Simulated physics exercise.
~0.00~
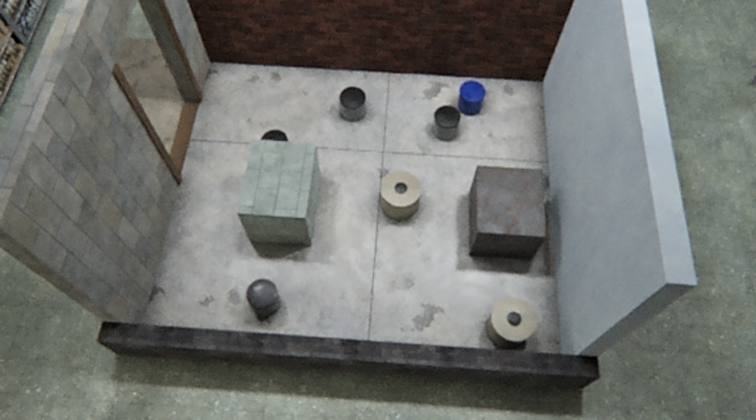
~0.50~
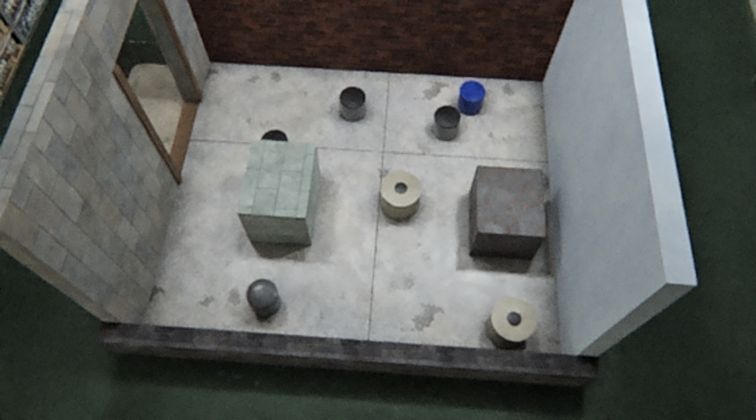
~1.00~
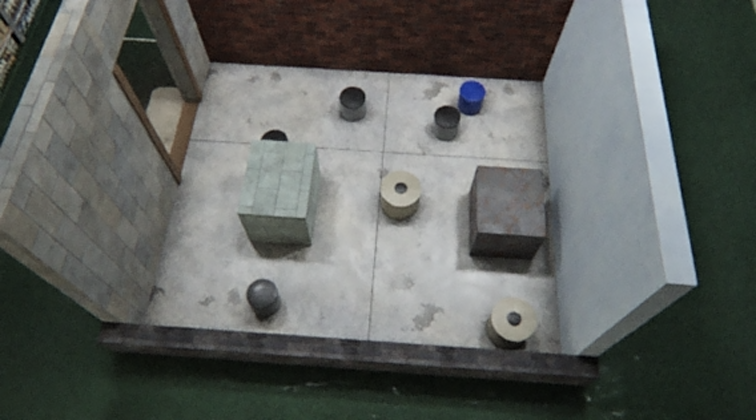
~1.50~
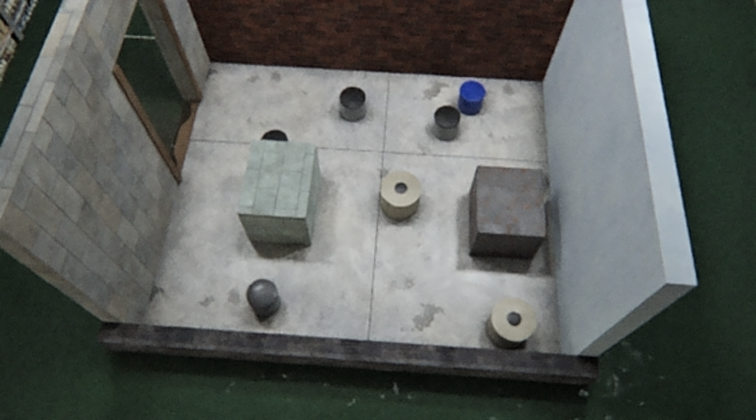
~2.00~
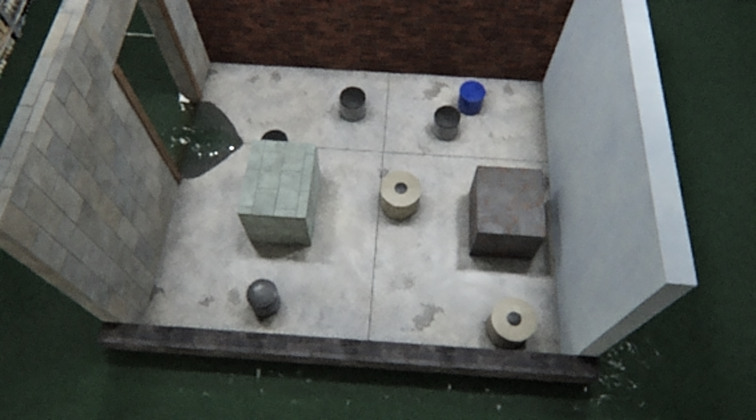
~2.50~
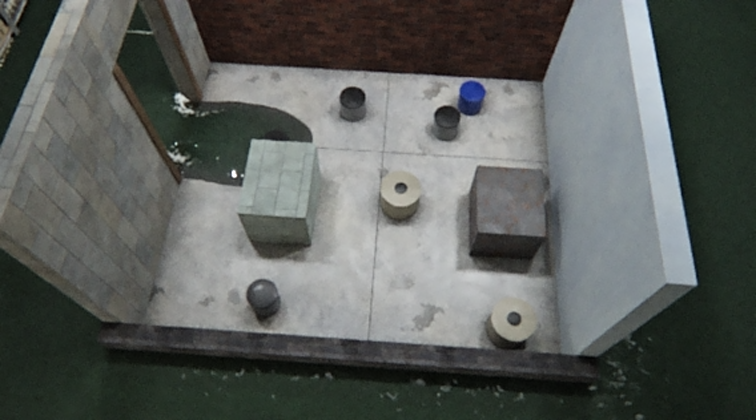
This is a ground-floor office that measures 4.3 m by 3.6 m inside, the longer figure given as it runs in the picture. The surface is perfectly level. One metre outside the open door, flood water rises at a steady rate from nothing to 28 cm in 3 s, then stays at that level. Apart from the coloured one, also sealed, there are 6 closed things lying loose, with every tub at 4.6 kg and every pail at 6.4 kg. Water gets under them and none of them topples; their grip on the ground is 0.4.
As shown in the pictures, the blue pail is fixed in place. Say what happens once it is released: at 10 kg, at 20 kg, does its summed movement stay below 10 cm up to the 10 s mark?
Neither mass keeps it there.
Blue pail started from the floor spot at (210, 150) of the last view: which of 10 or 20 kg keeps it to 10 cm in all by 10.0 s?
Well, no option works.
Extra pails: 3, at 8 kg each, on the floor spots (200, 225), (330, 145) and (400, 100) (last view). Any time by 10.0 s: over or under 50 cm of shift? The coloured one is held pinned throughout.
Listed in order, they go beneath the bar, over the bar, over the bar.
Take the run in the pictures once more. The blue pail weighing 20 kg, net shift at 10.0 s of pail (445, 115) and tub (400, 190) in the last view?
The first is 100 cm from its start, the second 120 cm.
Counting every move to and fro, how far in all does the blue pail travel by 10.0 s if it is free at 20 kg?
I'd say close to 50 cm in total.
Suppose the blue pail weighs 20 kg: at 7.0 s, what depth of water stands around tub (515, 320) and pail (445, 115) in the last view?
Depths: Near 4 cm, then near 20 cm.
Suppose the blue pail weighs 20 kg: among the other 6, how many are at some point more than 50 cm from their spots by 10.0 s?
4.
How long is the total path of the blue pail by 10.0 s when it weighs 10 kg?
About 150 cm.
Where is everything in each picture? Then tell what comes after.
The blue pail at (473, 91) rests on the ground; 0.0 m2 under water; 0 of 7 have shifted, in the first frame.
The blue pail at (473, 91) rests on the ground; water covers 0.0 m2; 0 of 7 have shifted, in the second frame.
The blue pail at (473, 91), on the bottom; water covers 0.0 m2; 0 of 7 have shifted, in the third frame.
The blue pail at (473, 91), on the bottom; 0.0 m2 under water; 0 of 7 have shifted, in the fourth frame.
The blue pail at (473, 91), on the bottom; 0.4 m2 under water; 0 of 7 have shifted, in the fifth frame.
The blue pail at (473, 91), on the bottom; water covers 1.3 m2; 0 of 7 have shifted, in the sixth frame.
After 3.5 s the blue pail would be 0 cm from its start with 10 kg and 0 cm from its start with 20 kg; 0 cm of water round it then.
After 4.5 s the blue pail would be 5 cm from its start with 10 kg and 0 cm from its start with 20 kg; 6 cm of water round it then.
After 7.0 s the blue pail would be 68 cm from its start with 10 kg and 35 cm from its start with 20 kg; 20 cm of water round it then.
After 10.0 s the blue pail would be 84 cm from its start with 10 kg and 39 cm from its start with 20 kg; 21 cm of water round it then.
